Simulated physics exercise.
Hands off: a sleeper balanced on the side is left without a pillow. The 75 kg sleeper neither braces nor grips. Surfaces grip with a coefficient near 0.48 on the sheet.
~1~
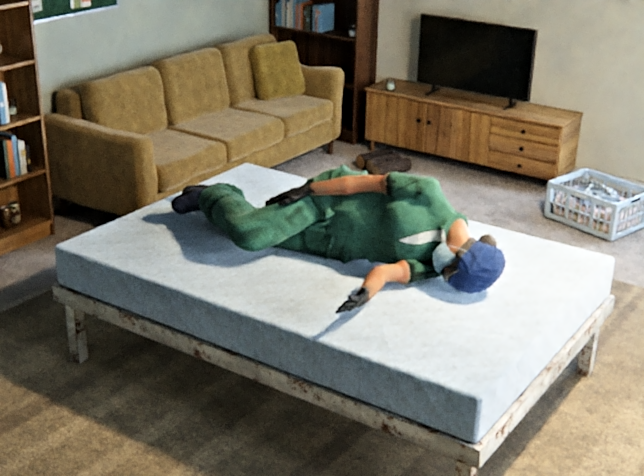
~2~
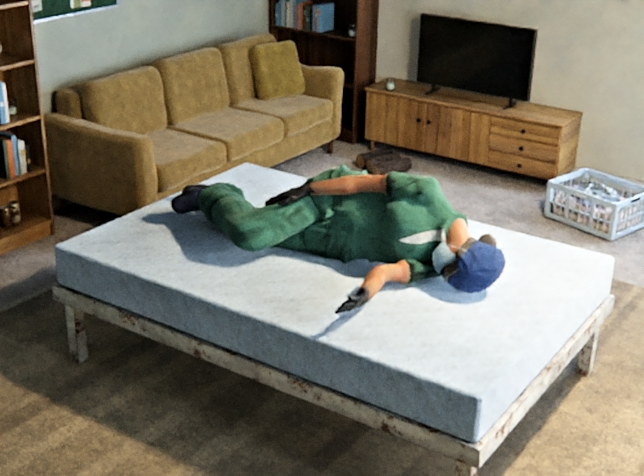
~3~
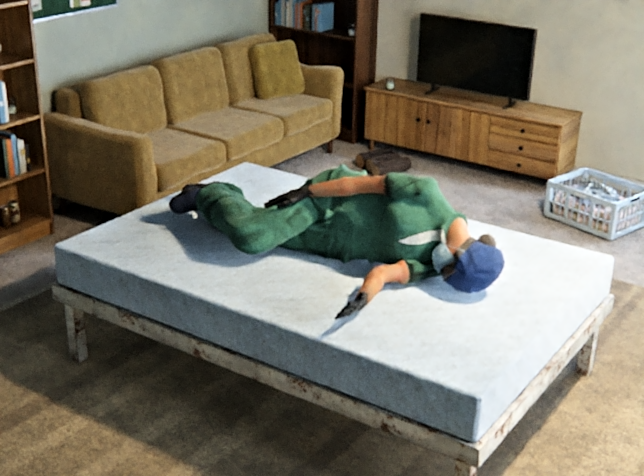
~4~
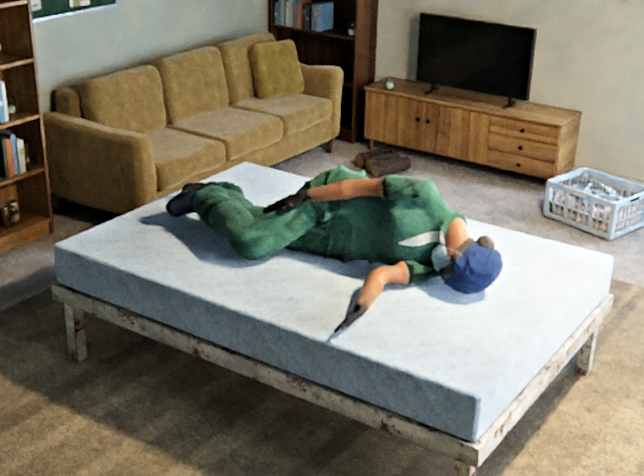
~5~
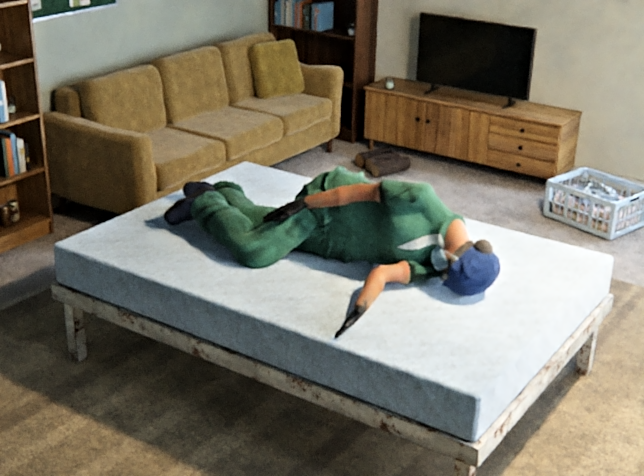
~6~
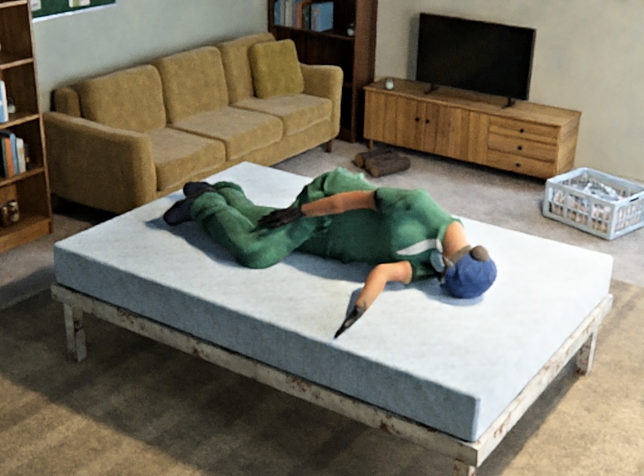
A person in green clothes and a blue cap lay on their side on a bare mattress, barely moving at first, then shifted their legs and turned their upper body slightly.
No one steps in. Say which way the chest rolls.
This time the chest rolls forwards.
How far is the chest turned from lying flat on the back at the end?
Turned some 160°.
Then, 0.26 s after the last picture the chest is turned 150° from lying flat on the back, near (410, 247) in the last picture's view.
Then, 0.66 s after the last picture the chest is turned 160° from lying flat on the back, near (407, 250) in the last picture's view.
Then, 1.26 s after the last picture the chest is turned 160° from lying flat on the back, near (406, 251) in the last picture's view.
At rest, chest rolls forwards.
